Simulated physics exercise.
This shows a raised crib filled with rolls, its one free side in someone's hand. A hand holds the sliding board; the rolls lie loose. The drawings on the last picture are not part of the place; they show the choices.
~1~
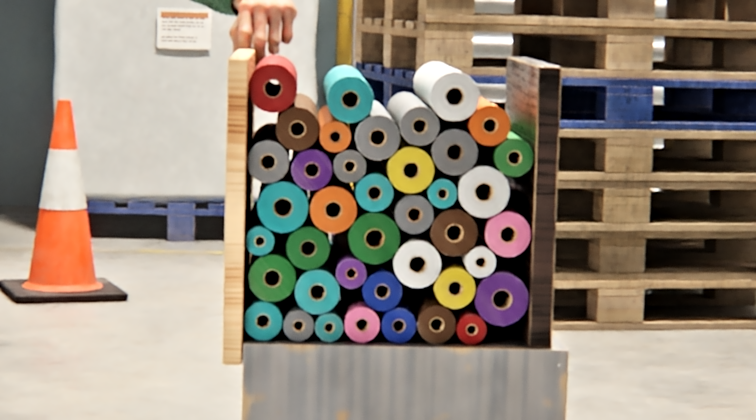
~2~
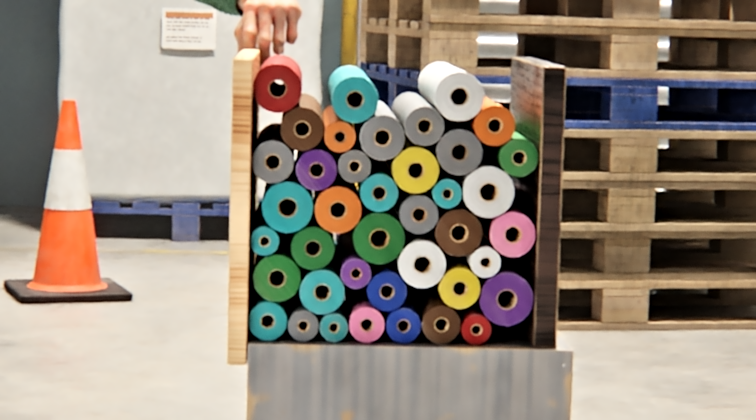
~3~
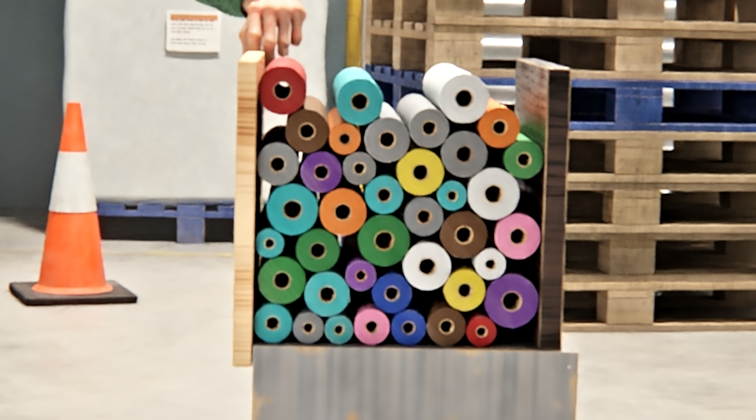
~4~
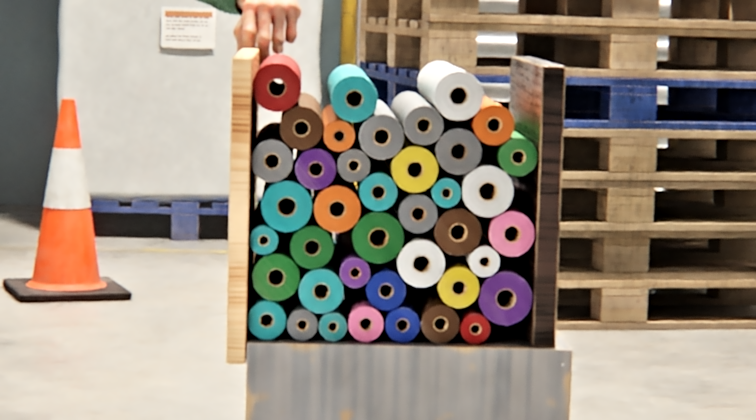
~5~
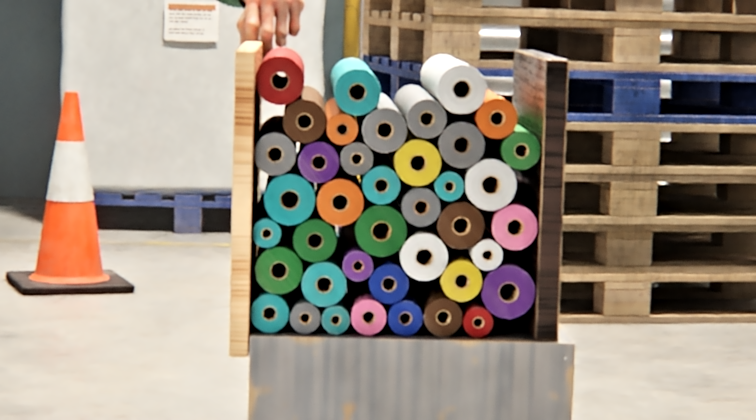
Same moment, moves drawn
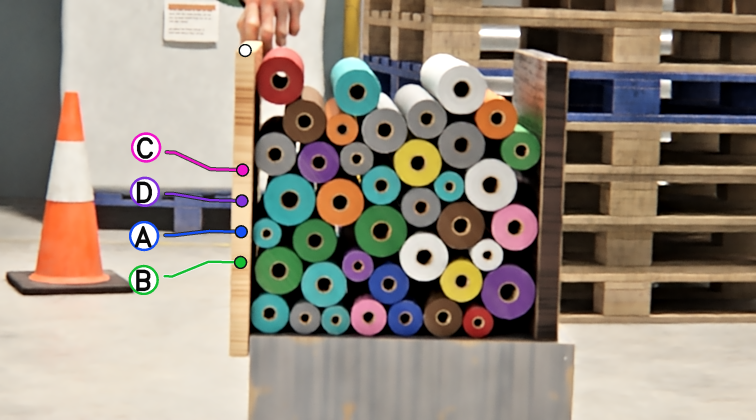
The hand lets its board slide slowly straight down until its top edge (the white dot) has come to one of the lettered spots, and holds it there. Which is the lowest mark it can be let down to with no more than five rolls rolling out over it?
It can be let down to A.
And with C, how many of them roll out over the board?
It comes to one.
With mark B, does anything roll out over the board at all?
At B: Yes.
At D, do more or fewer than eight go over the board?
At D, fewer than eight.
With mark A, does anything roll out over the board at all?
Yes, at A.
On the marked copy, A at (241, 232); B at (240, 262); C at (242, 170); D at (241, 201); the white dot at (245, 51).
With A. Early on, top of the board (254, 129).
Further on, top of the board (252, 218).
At the end, top of the board (251, 231), three out over the board.
As for the rest, B more than five out over the board; C one out over the board; D three out over the board.
